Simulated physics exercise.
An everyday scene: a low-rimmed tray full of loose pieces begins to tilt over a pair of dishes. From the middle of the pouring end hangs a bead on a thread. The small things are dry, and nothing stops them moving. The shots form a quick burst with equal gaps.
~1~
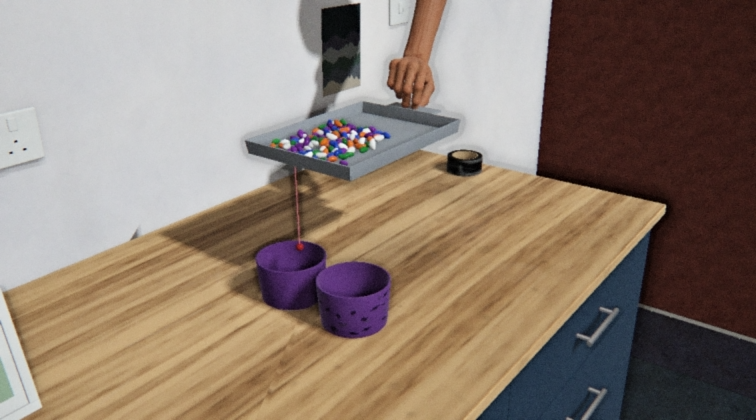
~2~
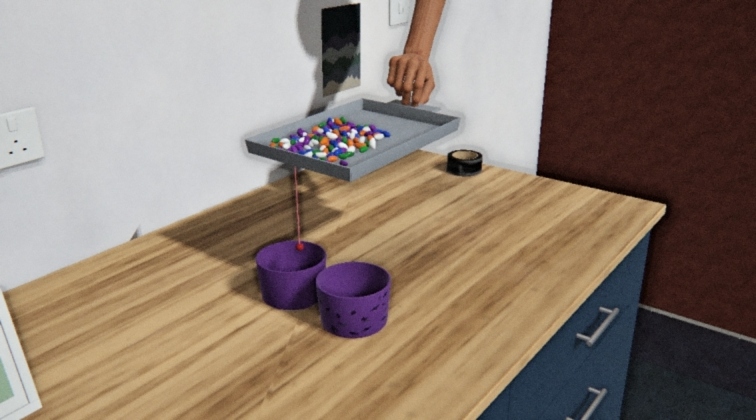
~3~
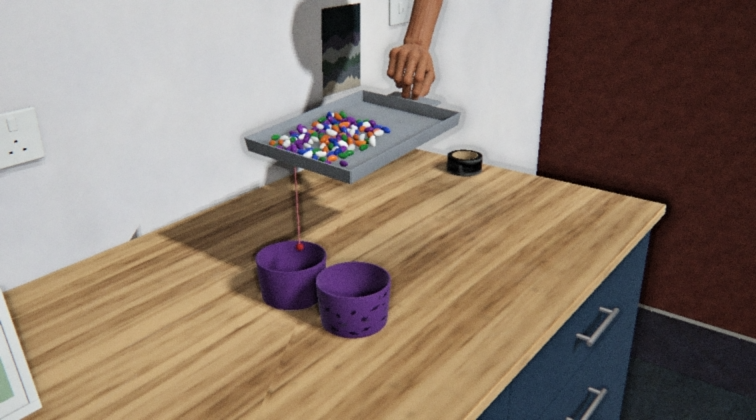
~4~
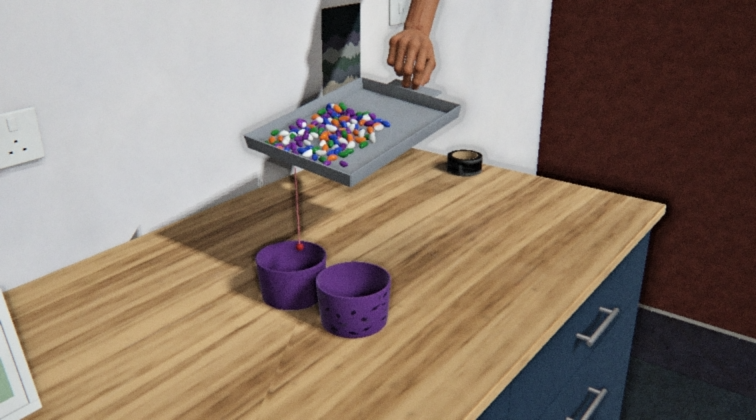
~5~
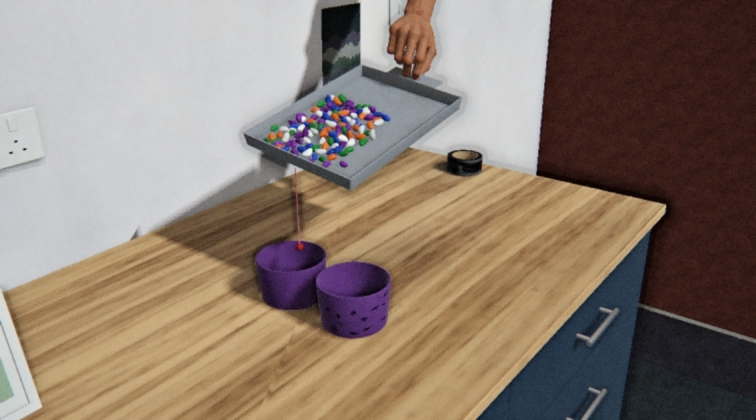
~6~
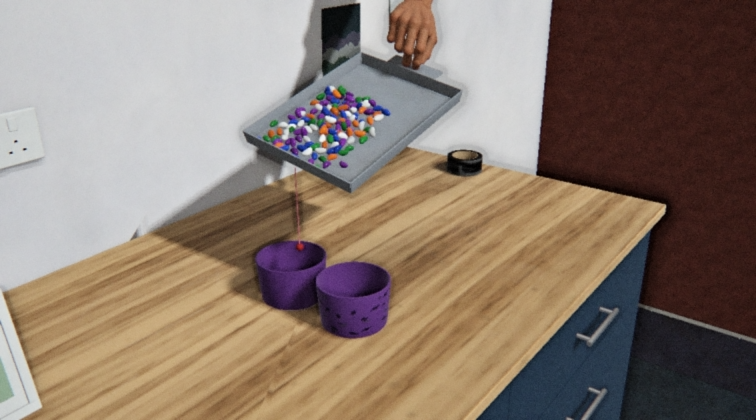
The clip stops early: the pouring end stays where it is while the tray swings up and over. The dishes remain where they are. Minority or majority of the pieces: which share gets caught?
Majority.
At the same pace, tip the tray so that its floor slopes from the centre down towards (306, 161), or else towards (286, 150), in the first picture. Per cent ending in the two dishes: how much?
Respectively 10 % and 20 %.
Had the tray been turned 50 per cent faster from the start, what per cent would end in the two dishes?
Result: About 70 per cent.
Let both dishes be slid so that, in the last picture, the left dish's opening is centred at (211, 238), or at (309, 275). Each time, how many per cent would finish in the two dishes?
0, then 50 %.
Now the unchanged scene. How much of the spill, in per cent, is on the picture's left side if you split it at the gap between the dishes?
Roughly 70 percent.
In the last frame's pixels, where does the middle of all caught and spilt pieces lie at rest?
Centre at rest, last view: Approx. (346, 314).
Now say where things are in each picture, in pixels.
Corners of the pouring end at (248, 140) and (350, 166), level; middle of the load at (328, 142), jelly beans; left dish at (268, 286); right dish at (330, 312); bead on its thread at (300, 247), in the first frame.
Corners of the pouring end at (248, 139) and (350, 167), level; middle of the load at (328, 141), in the second frame.
Corners of the pouring end at (247, 137) and (350, 170), tipped barely, lowest at the right corner; middle of the load at (327, 138), in the third frame.
Corners of the pouring end at (247, 135) and (350, 174), tipped a little, lowest at the right corner; middle of the load at (327, 134), in the fourth frame.
Corners of the pouring end at (246, 132) and (350, 178), tipped a little, lowest at the right corner; middle of the load at (327, 129), in the fifth frame.
Corners of the pouring end at (246, 130) and (350, 181), tipped clearly, lowest at the right corner; middle of the load at (327, 125); left dish at (268, 286); right dish at (330, 312), in the sixth frame.
Soon after the last picture, tray tipped steeply; nearly all on the tray; a stray few in the air.
A little later, tray tipped past a quarter turn; most on the tray; a small part in the right dish; a stray few outside both; a stray few in the air.
Later still, tray tipped past a quarter turn; about two thirds in the right dish; a stray few in the left dish; about a third outside both.
At rest, tray tipped past a quarter turn; about two thirds in the right dish; a stray few in the left dish; about a third outside both.
